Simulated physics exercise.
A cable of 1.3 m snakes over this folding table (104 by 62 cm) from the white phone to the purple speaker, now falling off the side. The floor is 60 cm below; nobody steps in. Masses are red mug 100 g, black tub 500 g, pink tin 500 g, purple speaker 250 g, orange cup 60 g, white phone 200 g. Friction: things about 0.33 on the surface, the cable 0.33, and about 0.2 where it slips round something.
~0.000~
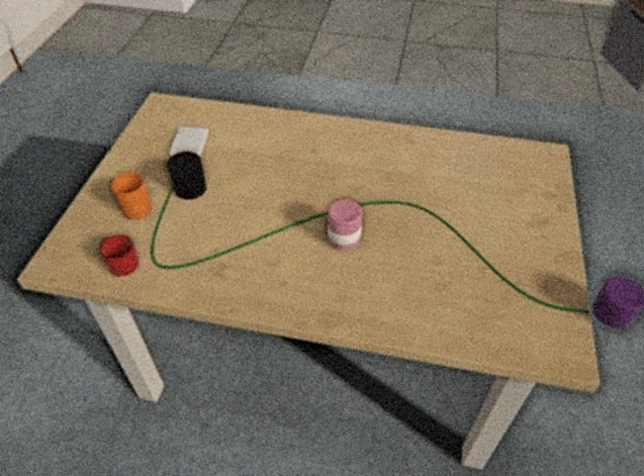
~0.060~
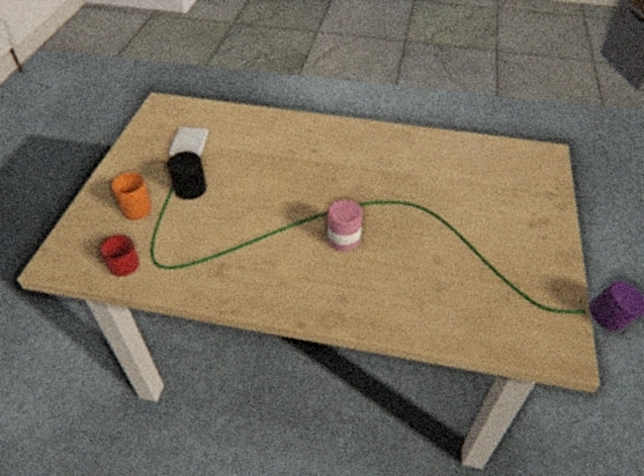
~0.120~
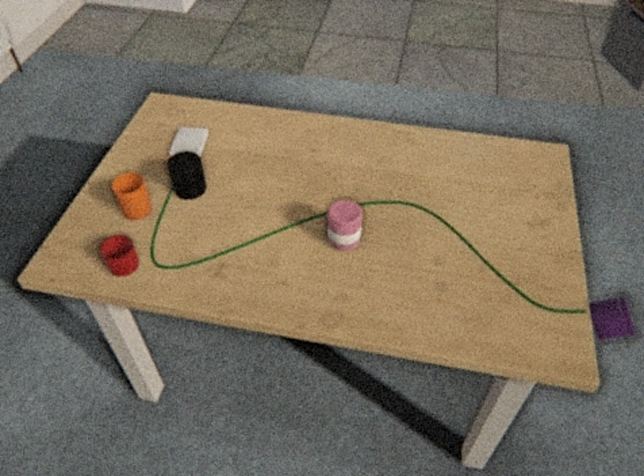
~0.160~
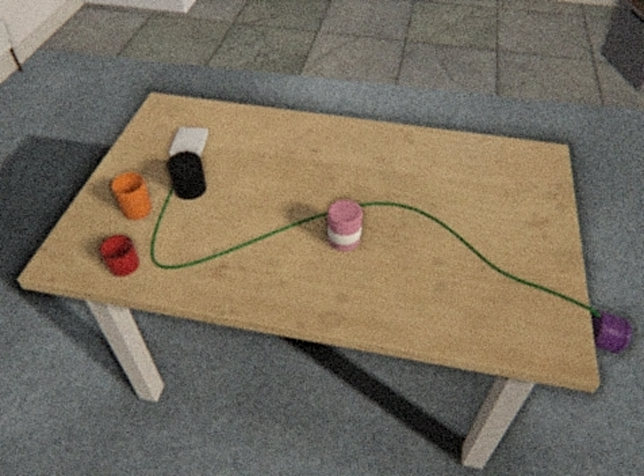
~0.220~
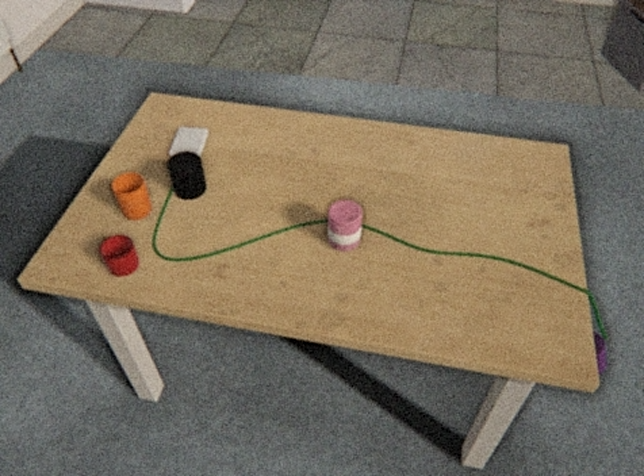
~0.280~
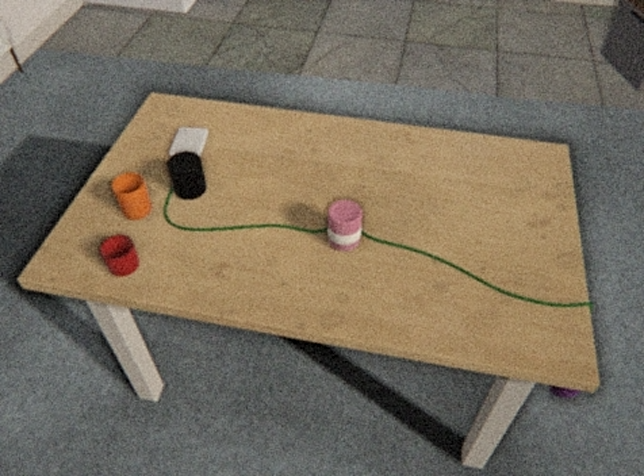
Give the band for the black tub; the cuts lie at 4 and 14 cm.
The black tub shifts a middling way.
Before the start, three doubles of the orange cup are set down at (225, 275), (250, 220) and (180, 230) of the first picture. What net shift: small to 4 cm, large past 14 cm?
In turn: Small, large, large.
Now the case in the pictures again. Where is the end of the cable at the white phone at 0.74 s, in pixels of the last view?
At about (199, 191).
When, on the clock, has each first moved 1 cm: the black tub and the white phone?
About: Black tub 0.38 s, white phone 0.38 s.
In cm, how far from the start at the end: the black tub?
Black tub 8 cm.
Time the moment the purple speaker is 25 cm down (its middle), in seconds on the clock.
That is: 0.30 s.
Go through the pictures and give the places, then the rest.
The first frame shows black tub (184, 161); cable runs through (525, 294) (429, 212) (313, 218) (193, 264).
The second frame shows purple speaker (624, 296); cable runs through (524, 295) (313, 218).
The third frame shows purple speaker (612, 319); cable runs through (524, 295) (313, 218).
The fourth frame shows purple speaker (604, 331); cable runs through (539, 287) (313, 218).
The fifth frame shows purple speaker (586, 353); cable runs through (588, 293).
The sixth frame shows black tub (184, 161); cable runs through (501, 291) (375, 239) (256, 226).
By 0.5 s, the cable's tail end at (184, 185); black tub 6 cm off its start, white phone 9 cm off its start, purple speaker over the edge.
By 0.7 s, the cable's tail end at (199, 191); black tub 7 cm off its start, white phone 13 cm off its start, purple speaker over the edge.
By 1.0 s, the cable's tail end at (204, 192); black tub 7 cm off its start at (219, 155), white phone 15 cm off its start at (181, 184), purple speaker over the edge.
By 1.2 s, the cable's tail end at (206, 192); black tub 7 cm off its start, white phone 15 cm off its start, purple speaker over the edge.
By 2.4 s, the cable's tail end at (206, 192); black tub 7 cm off its start at (219, 155), white phone 15 cm off its start at (182, 186), purple speaker over the edge.
